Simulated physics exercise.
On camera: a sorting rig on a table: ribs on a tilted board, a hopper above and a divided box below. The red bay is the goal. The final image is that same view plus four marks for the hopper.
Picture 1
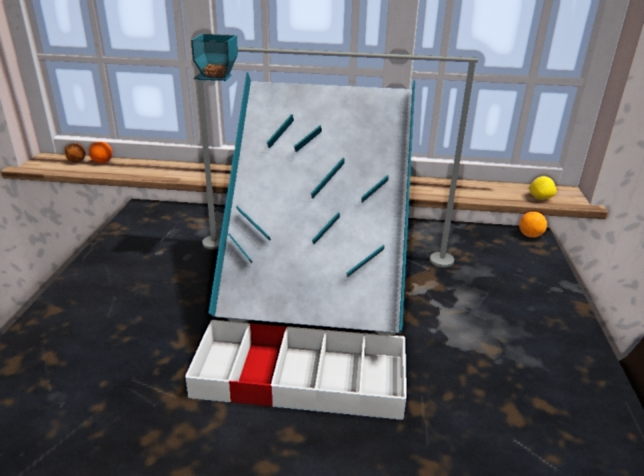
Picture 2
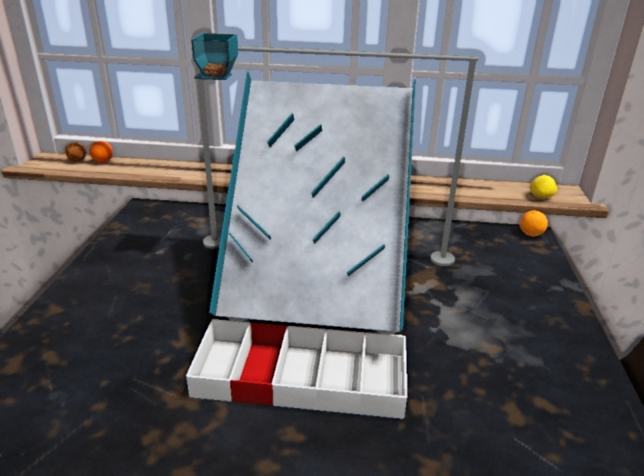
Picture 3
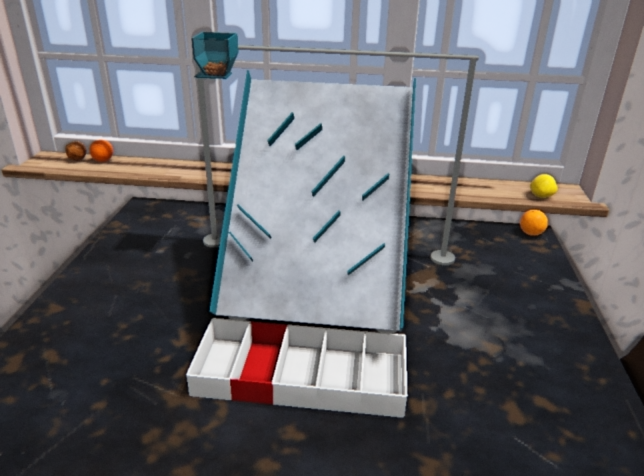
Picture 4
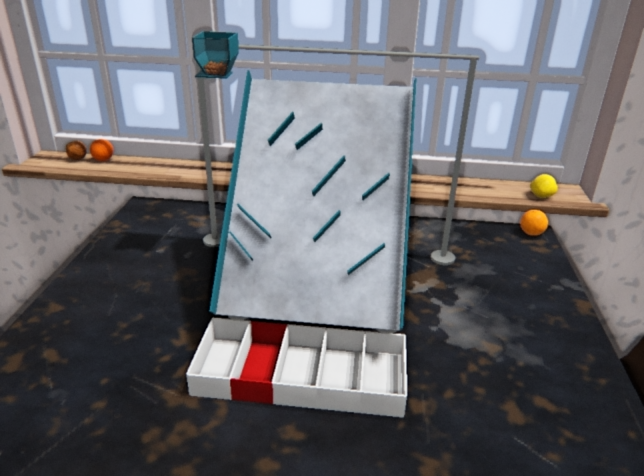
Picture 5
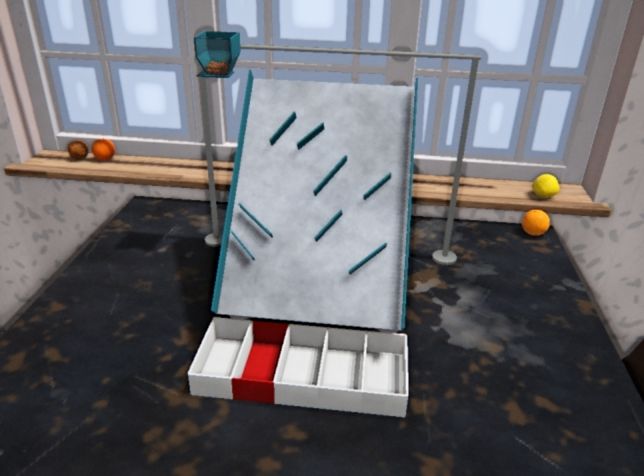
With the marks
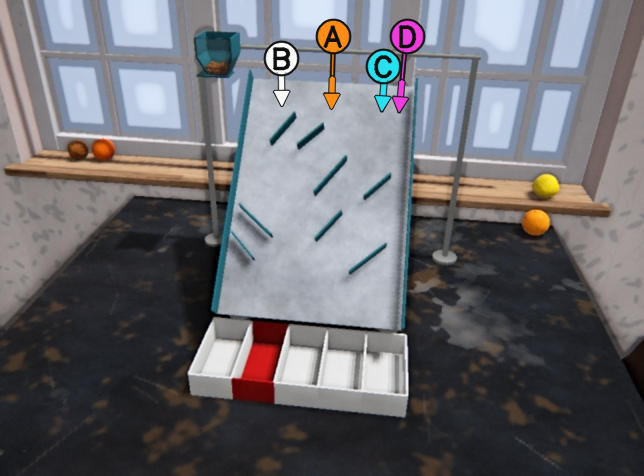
On a dark, worn table by a bright window, a tilted grey board with slanted ribs stood between a small teal hopper and a divided white box with one red bay, and nothing noticeably moved.
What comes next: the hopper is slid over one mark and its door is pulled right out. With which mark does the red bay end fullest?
A is best.
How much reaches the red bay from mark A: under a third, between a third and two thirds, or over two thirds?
Mark A gives between a third and two thirds.
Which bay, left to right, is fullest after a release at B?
It is the third one.
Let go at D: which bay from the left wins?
The fifth.
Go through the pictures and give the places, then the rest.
The first frame shows hopper at (217, 72), cereal balls, door shut.
The second frame shows ribs (268, 142) to (293, 113), (295, 146) to (321, 124), (312, 193) to (344, 157).
The third frame shows ribs (363, 196) to (389, 173), (237, 204) to (269, 235), (313, 239) to (340, 211).
The fourth frame shows ribs (230, 232) to (251, 257), (348, 272) to (385, 243).
The fifth frame shows red bay at (253, 389), number 2 of 5 from the left.
On the marked copy, mark A meets the board at (331, 103); mark B meets the board at (281, 100); mark C meets the board at (382, 105); mark D meets the board at (399, 106).
Choosing A, about half in the red bay, about a third in other bays, a small part outside the box.
Choosing B, a small part in the red bay, most in other bays, a small part held on the board, a stray few outside the box.
Choosing C, about a quarter in the red bay, about two thirds in other bays, a small part outside the box.
Choosing D, a small part in the red bay, most in other bays, a small part outside the box.
